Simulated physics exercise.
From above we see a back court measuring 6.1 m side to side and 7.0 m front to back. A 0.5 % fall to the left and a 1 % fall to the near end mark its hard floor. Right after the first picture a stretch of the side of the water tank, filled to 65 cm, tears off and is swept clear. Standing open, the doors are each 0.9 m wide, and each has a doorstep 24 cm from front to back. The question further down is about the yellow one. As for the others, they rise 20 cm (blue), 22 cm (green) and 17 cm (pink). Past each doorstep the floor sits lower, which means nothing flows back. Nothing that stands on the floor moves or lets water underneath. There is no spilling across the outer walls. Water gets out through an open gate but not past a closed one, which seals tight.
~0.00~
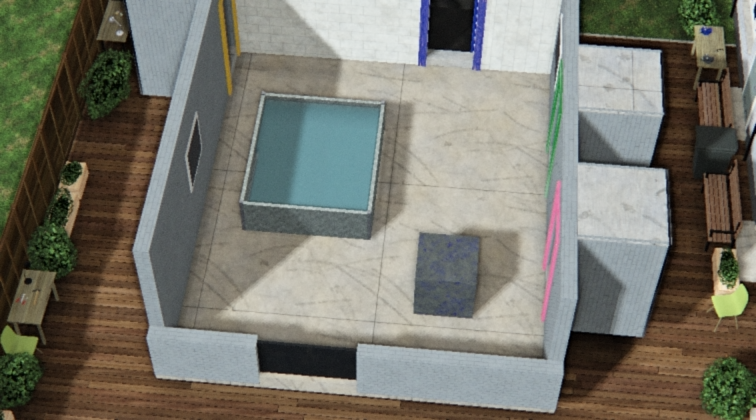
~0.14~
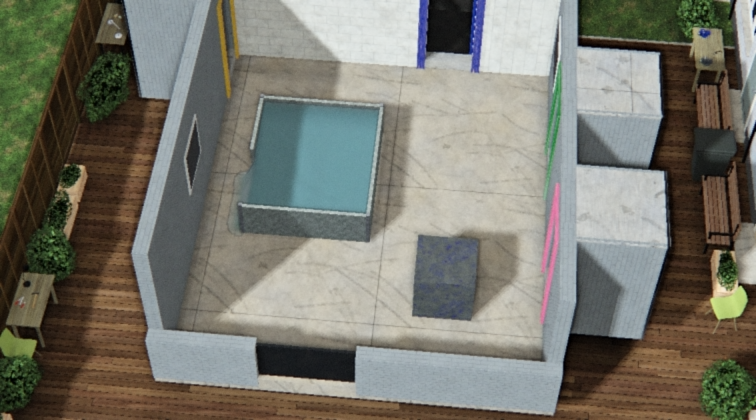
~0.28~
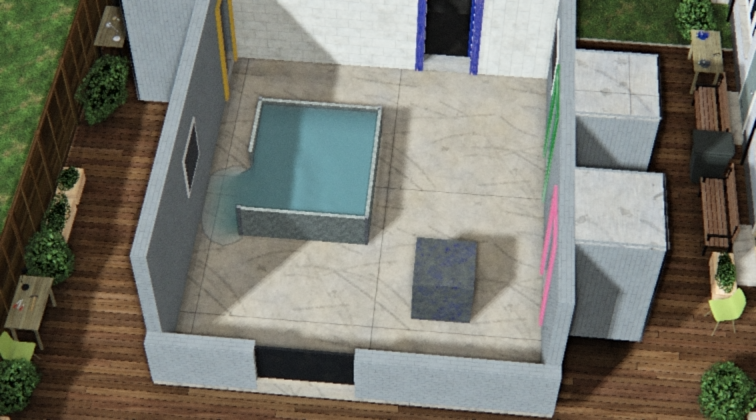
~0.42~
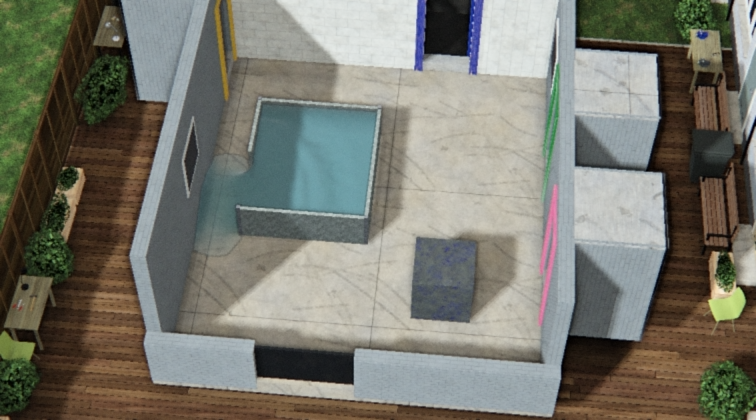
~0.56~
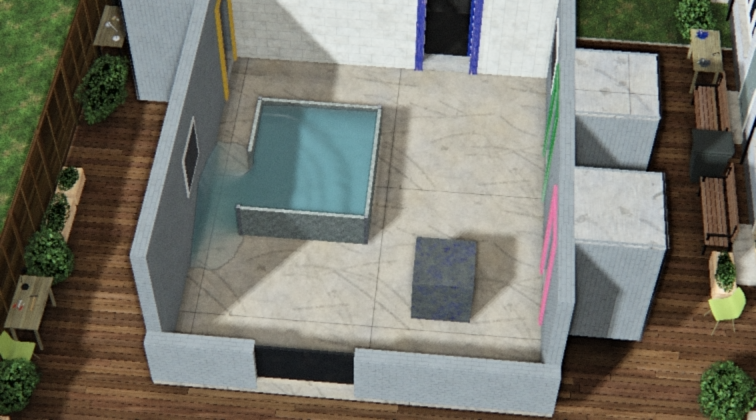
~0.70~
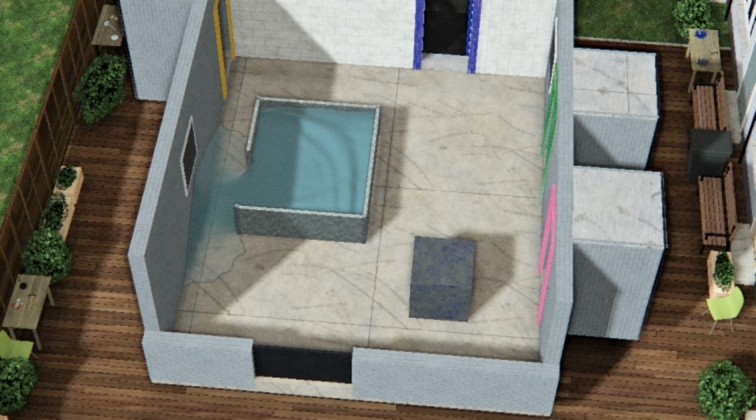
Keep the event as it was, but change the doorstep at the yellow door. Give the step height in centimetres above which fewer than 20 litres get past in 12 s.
25 cm.
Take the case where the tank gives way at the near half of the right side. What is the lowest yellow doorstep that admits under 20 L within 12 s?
It needs to be about 11.0 cm high.
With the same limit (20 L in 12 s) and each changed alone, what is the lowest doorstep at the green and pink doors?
About 7.0 cm at green and about 8.0 cm at pink.
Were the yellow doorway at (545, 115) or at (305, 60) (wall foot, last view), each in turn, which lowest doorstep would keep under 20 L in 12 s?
Roughly 9.0 cm for the first and 12.0 cm for the second.
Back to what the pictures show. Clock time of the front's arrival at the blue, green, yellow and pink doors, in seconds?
Arrival times - blue: 3.4 s; green: 5.0 s; yellow: 1.2 s; pink: 4.0 s.
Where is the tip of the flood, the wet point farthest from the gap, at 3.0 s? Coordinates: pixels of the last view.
I'd put the front's tip around (474, 386).
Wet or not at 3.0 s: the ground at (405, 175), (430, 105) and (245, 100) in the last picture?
1: Unwetted; 2: Unwetted; 3: Awash.
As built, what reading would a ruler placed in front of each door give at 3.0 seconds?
Depths in cm - blue: 0, green: 0, yellow: 20, pink: 0.
After 1.4 s water covers 20 % of the floor, deepest (57 cm) near (211, 207); 3 cm at the yellow door, 0 litres in over its 26 cm doorstep.
After 3.0 s water covers 40 % of the floor, deepest (40 cm) near (233, 61); 20 cm at the yellow door, 7 litres in over its 26 cm doorstep.
After 12.0 s water covers 95 % of the floor, deepest (14 cm) near (353, 376); 9 cm at the yellow door, 16 litres in over its 26 cm doorstep.
At the yellow door as built, the water arrived by 1.2 s and peaked near 23 cm at 3.6 s.
Run again over the same 12 s with other heights there, 28 litres in over 22.5 cm, 6 litres over 31 cm. The limit of 20 litres is kept from about 25 cm up.
